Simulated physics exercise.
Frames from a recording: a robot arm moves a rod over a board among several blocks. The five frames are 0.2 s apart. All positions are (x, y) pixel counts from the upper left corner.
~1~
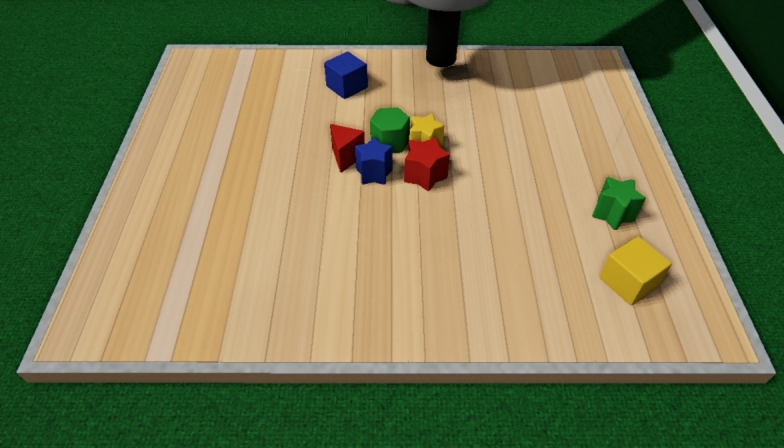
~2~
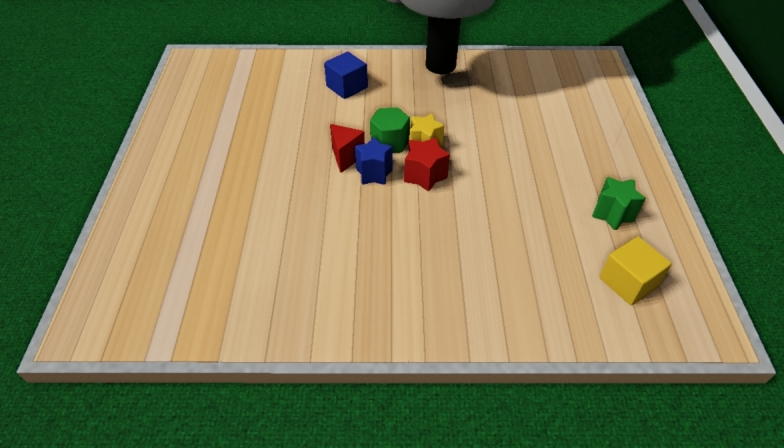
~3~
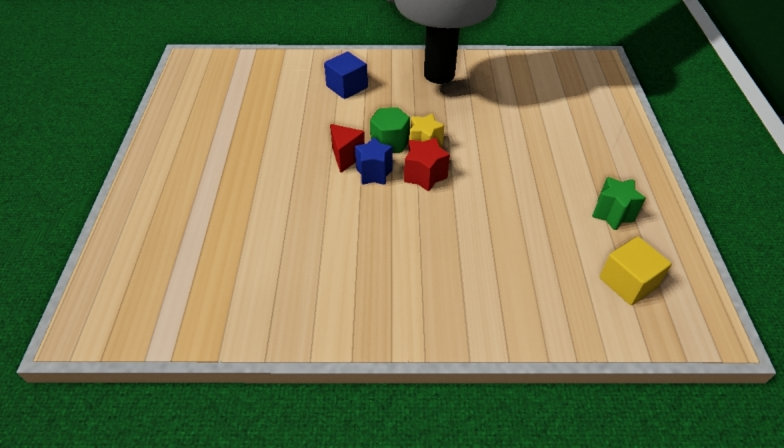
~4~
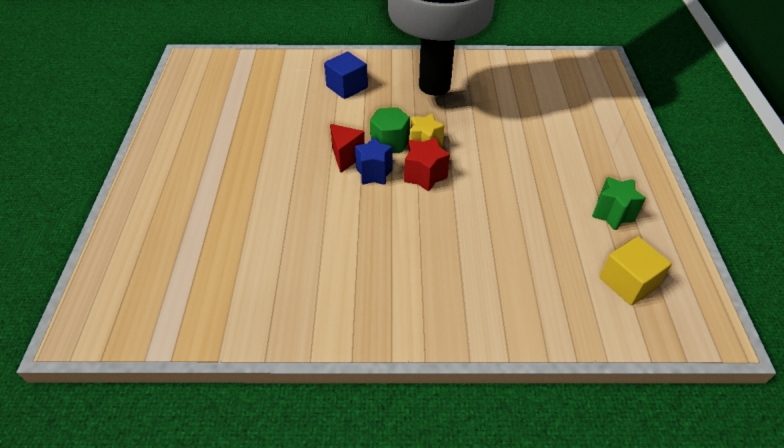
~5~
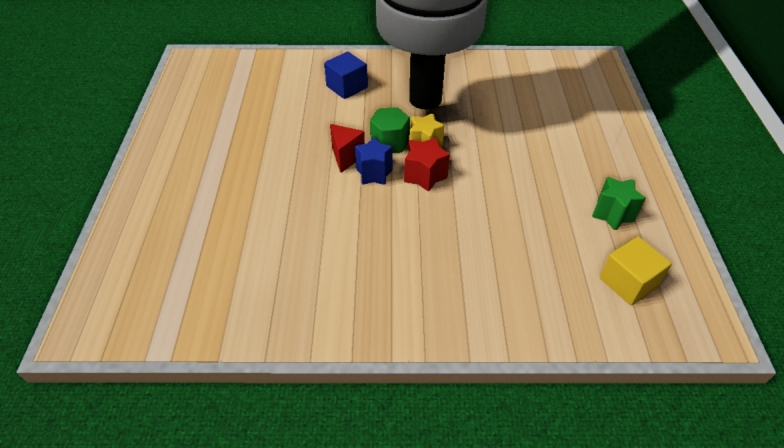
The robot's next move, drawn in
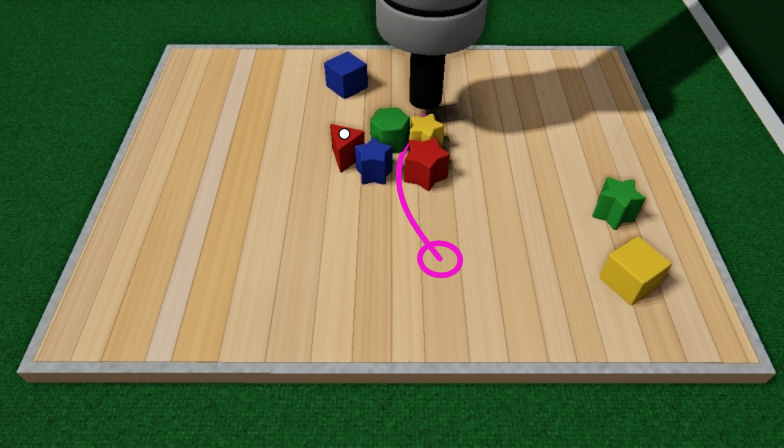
A black rod on a grey robot arm moves slowly over the far side of a wooden board on green ground, seen from above at an angle by a still camera. Near it sit a red triangular block, a green six-sided block and blue, yellow and red stars, with a blue cube behind and a green star and yellow cube at right. The rod edges nearer, then drifts slightly left toward the cluster, its shadow shifting while every block stays still.
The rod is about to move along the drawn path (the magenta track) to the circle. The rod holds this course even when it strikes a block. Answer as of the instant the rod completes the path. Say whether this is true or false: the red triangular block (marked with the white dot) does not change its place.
The statement is false.
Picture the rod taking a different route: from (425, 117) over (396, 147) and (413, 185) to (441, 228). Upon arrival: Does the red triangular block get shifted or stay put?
Shifted.
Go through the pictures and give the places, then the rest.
Lower end of the rod at (441, 59), tops of blocks, red triangular block at (344, 134), blue star-shaped block at (374, 149), green six-sided block at (390, 118), yellow star-shaped block at (426, 123), red star-shaped block at (426, 151), in the first frame.
Rod at (441, 66), blocks as before, in the second frame.
Rod at (439, 75), blocks as before, in the third frame.
Rod at (435, 87), blocks as before, in the fourth frame.
Rod at (425, 100), red triangular block at (344, 134), blue star-shaped block at (374, 149), green six-sided block at (390, 118), yellow star-shaped block at (426, 123), red star-shaped block at (426, 151), in the fifth frame.
The drawn path runs from (425, 117) over (402, 156) and (405, 206) to (440, 259); the dot is on the red triangular block.
What follows on the original path. One third of the way, rod at (402, 140); red triangular block at (326, 137); blue star-shaped block at (365, 159), turned 45° anticlockwise; green six-sided block at (365, 135), turned 40° clockwise; yellow star-shaped block at (430, 143), turned 45° anticlockwise; red star-shaped block at (430, 167).
Two thirds of the way, rod at (405, 190); red triangular block at (324, 137); blue star-shaped block at (365, 163), turned 25° anticlockwise; green six-sided block at (364, 136), turned 45° clockwise; yellow star-shaped block at (432, 148), turned 85° anticlockwise; red star-shaped block at (442, 179), turned 20° anticlockwise.
At the end, rod at (442, 243); red triangular block at (324, 137); blue star-shaped block at (365, 163), turned 25° anticlockwise; green six-sided block at (364, 136), turned 45° clockwise; yellow star-shaped block at (432, 148), turned 85° anticlockwise; red star-shaped block at (445, 182), turned 45° anticlockwise.
